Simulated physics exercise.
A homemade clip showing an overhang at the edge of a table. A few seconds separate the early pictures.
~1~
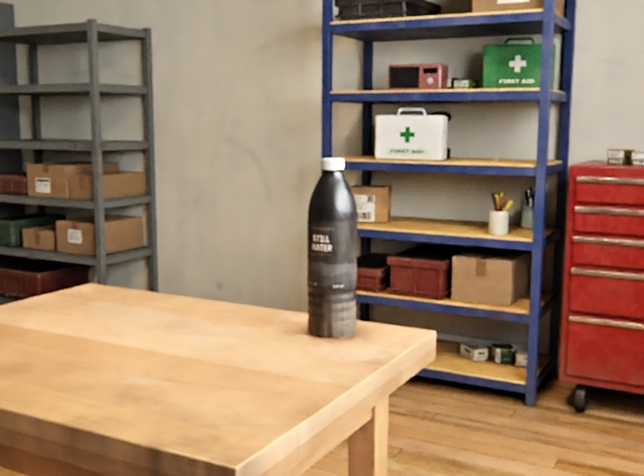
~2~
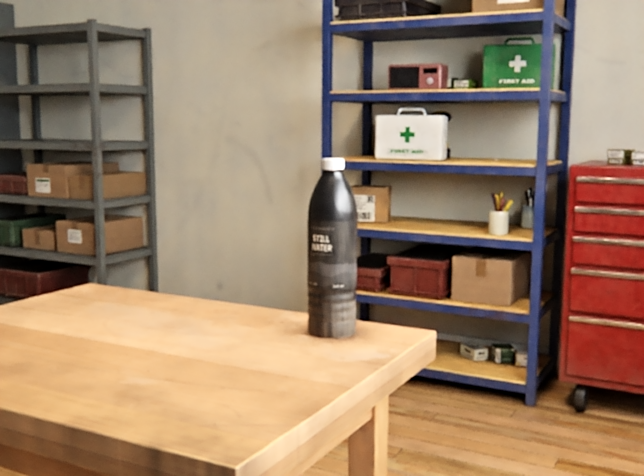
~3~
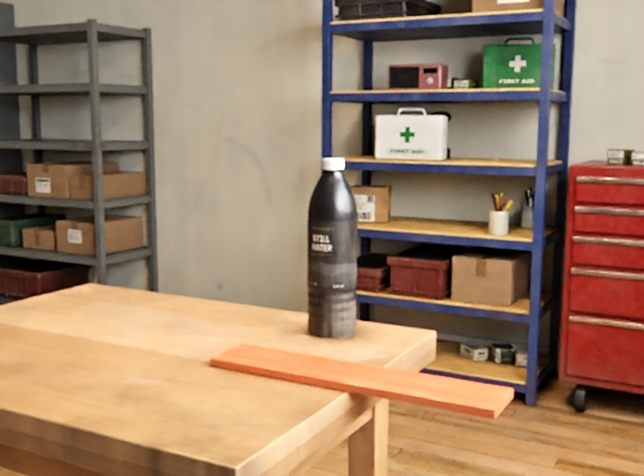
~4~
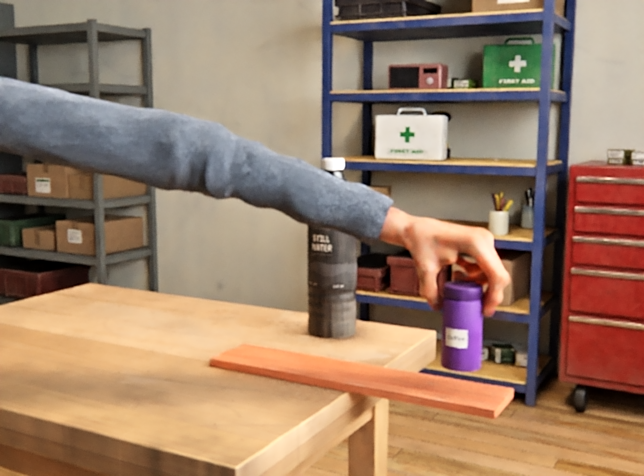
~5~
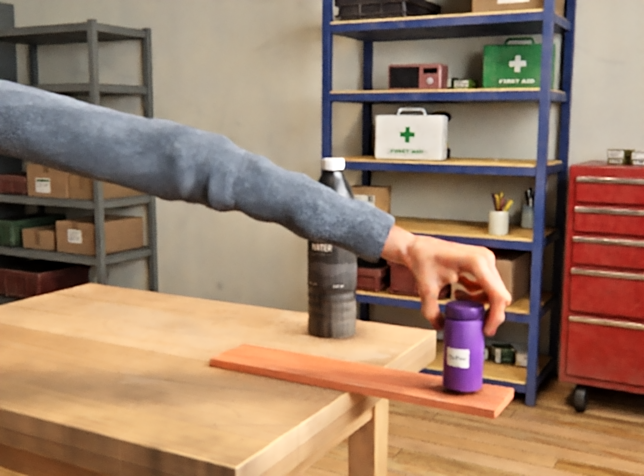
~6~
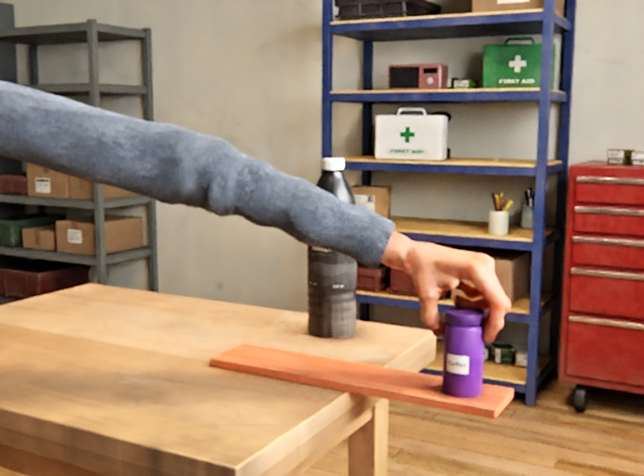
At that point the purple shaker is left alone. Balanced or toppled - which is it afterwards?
Looks to me like it loses the fight and drops.
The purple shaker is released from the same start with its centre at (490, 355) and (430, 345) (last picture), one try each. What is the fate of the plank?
Try 1: It tumbles. Try 2: It tumbles.
Then, 0.40 s on from there, orange plank and purple shaker now down on the floor or falling.
Then, 0.60 s on from there, things are still on the move.
Then, 0.90 s on from there, as before.
In the end, down on the floor or falling, orange plank and purple shaker; black bottle unmoved. The plank tips off the edge.
